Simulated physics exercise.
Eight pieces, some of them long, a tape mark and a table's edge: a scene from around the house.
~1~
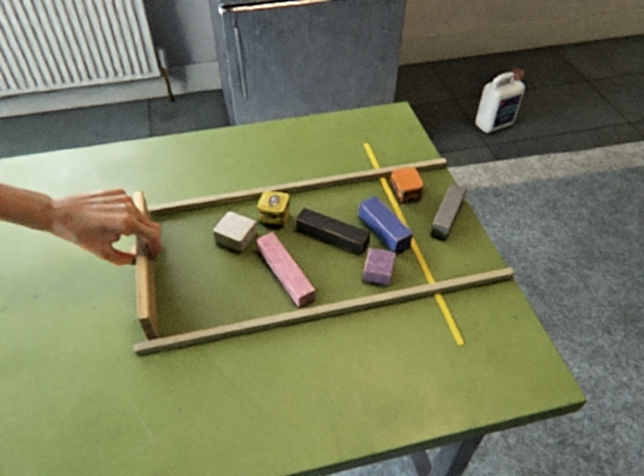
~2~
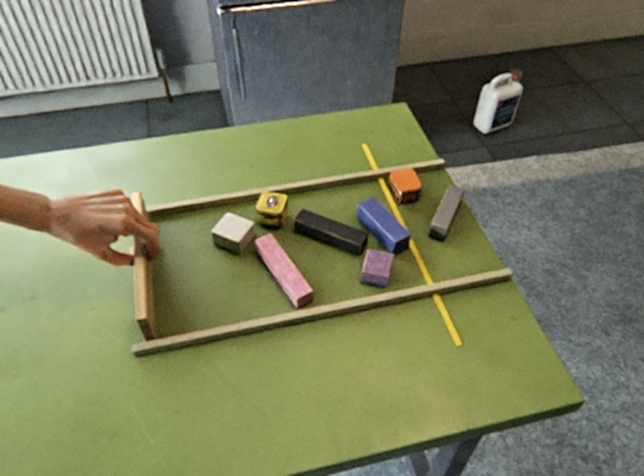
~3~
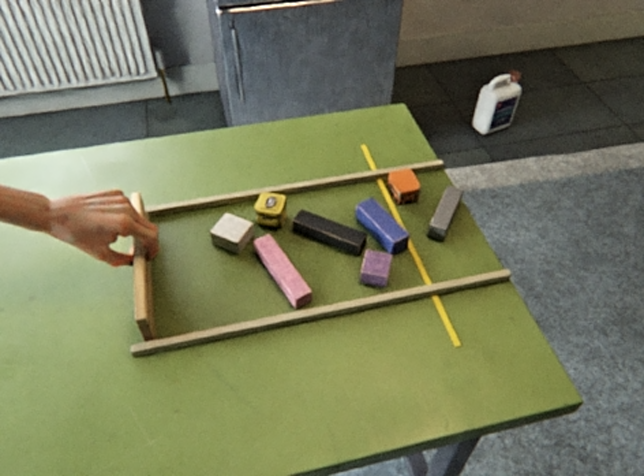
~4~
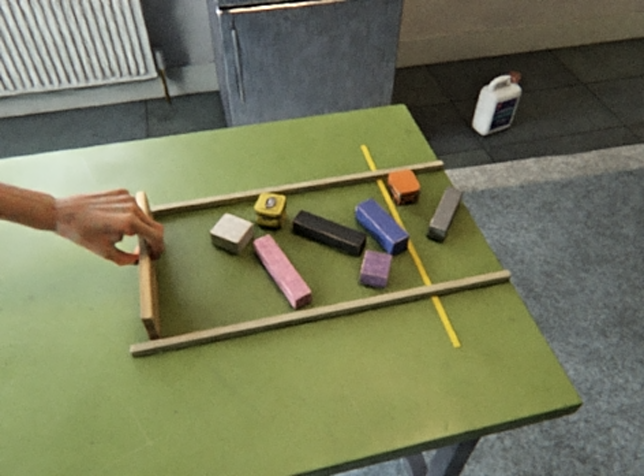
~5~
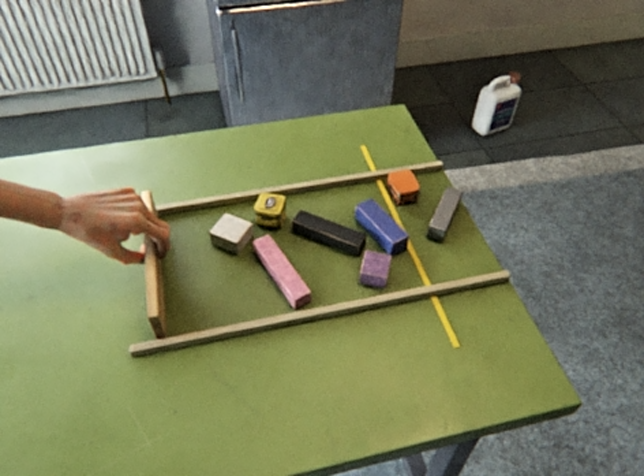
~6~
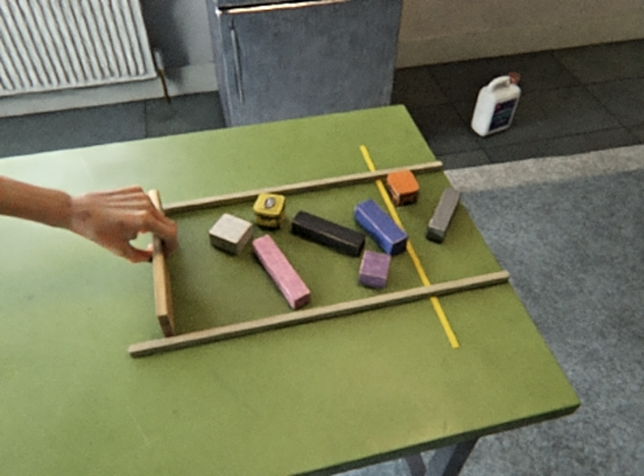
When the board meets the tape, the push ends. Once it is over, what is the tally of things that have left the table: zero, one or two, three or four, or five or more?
A tally of zero.
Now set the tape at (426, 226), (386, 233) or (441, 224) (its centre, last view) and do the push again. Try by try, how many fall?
Counts per try: 2; 0; 4.
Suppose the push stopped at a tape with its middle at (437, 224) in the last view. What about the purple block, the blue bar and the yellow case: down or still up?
The purple block is kept; the blue bar tumbles off; the yellow case survives.
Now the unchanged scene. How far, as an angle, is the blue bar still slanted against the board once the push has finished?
It measures close to 15 degrees.
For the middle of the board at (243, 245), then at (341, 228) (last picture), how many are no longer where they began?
In order, the tallies are 3 and 6.
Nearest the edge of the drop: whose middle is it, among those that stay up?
Foremost: The grey bar.
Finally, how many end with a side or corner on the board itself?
The answer is 3.
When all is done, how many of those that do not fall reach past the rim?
The tally is 1.
A little later, none off yet; grey bar at rest near (444, 214); orange case at rest near (403, 188); blue bar at rest near (381, 227).
Next, none off yet; grey bar at rest near (444, 214); orange case at rest near (403, 188); blue bar shifted a little near (391, 224).
When it is over, the number that fall off is zero.
